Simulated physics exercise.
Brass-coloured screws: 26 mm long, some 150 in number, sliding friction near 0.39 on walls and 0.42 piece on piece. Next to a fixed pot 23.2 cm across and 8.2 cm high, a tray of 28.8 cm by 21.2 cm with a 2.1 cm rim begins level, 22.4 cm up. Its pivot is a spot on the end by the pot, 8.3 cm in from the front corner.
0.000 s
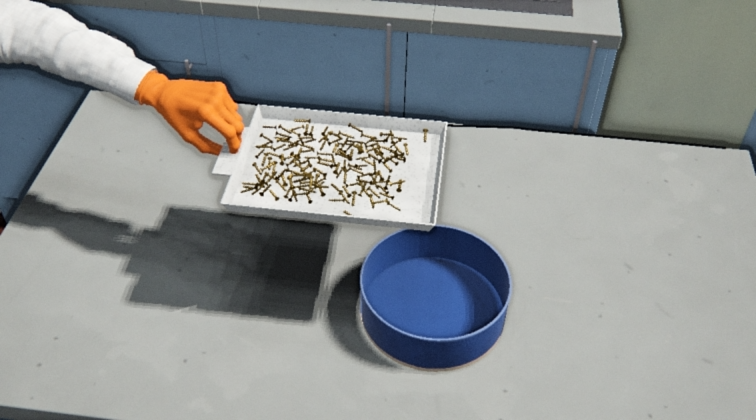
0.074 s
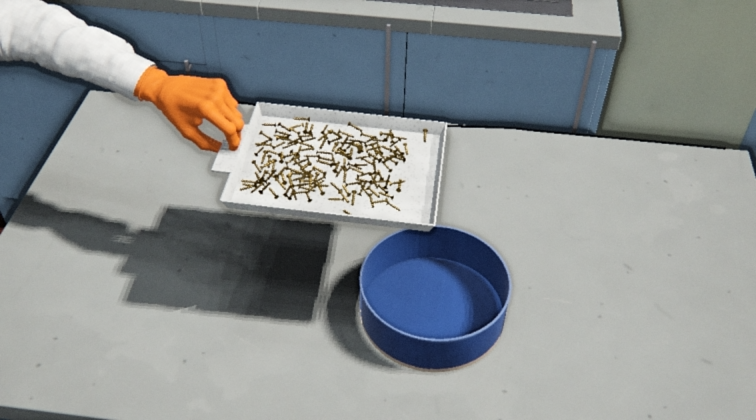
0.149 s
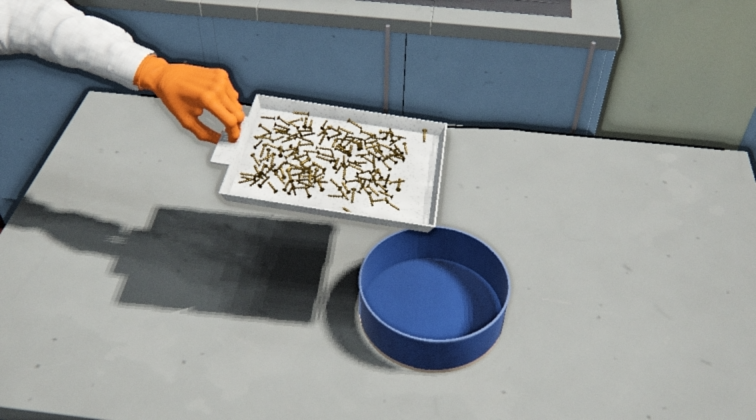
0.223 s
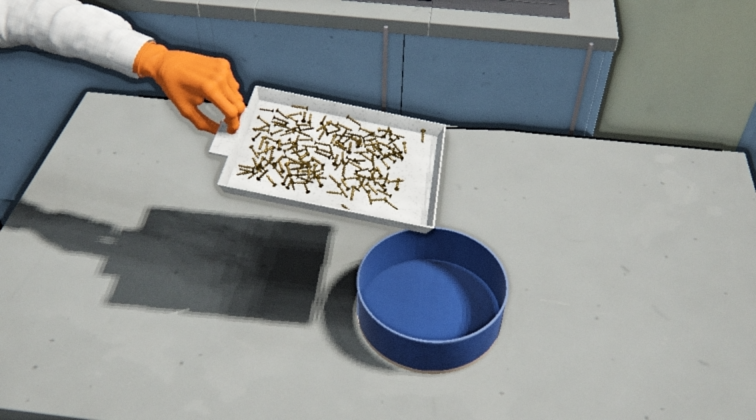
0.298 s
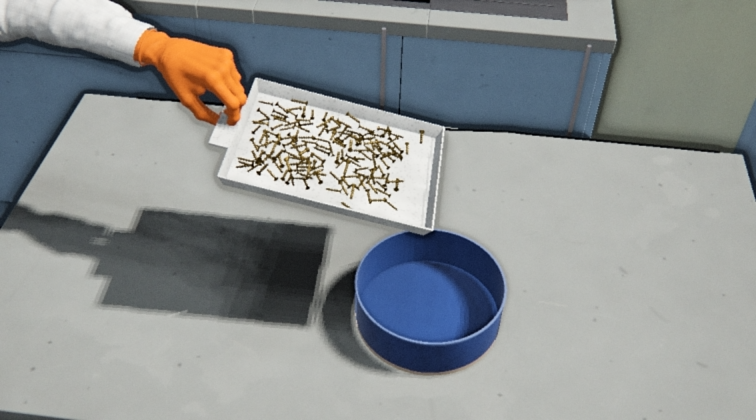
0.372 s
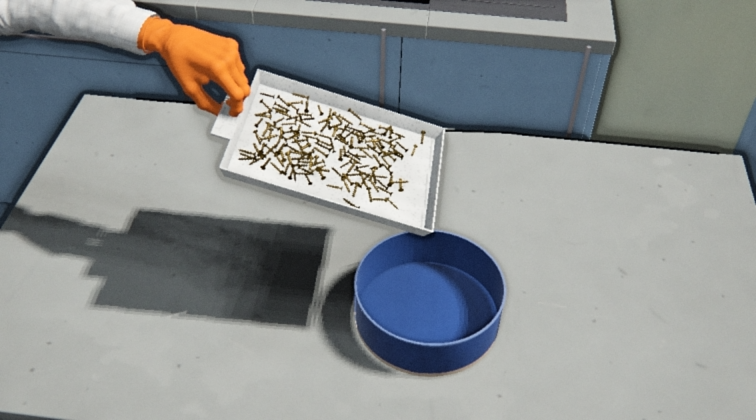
In this clip, an orange-gloved hand holds a white tray of scattered brass-coloured screws beside a round blue pot on a grey table, then raises the tray's left end, tilting it down towards the right while the screws stay spread out.
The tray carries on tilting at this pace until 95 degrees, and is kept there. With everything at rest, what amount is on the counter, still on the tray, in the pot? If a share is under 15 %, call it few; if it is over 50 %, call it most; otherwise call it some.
I would say counter: Some, tray: Few, pot: Most.
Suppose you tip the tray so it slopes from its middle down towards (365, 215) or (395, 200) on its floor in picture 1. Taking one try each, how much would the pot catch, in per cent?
I'd put it at roughly 90 per cent for the first tilt and roughly 100 per cent for the second.
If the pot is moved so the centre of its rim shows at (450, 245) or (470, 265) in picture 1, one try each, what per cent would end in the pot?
Roughly 95 per cent, then 90 per cent.
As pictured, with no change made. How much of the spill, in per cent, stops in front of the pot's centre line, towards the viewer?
About 0 percent of the spill.
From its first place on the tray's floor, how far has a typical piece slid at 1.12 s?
About 15 cm.
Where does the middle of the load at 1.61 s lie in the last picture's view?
Estimated load position: Around (438, 177).
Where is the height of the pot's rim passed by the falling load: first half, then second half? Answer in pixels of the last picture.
Early half: About (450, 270); late half: (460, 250).
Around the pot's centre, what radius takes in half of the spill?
Distance: Around 18 cm.
After 1.12 s, tilt 53 degrees; the tray holds 95 %, the pot 0 %.
Then, at 1.61 s, tilt 77 degrees; the tray holds 85 %, the pot 10 %.
Then, at 2.18 s, tilt 95 degrees; the tray holds 0 %, the pot 70 %.
By 3.0 s all is still; counter 30 %, tray 0 %, pot 70 %.
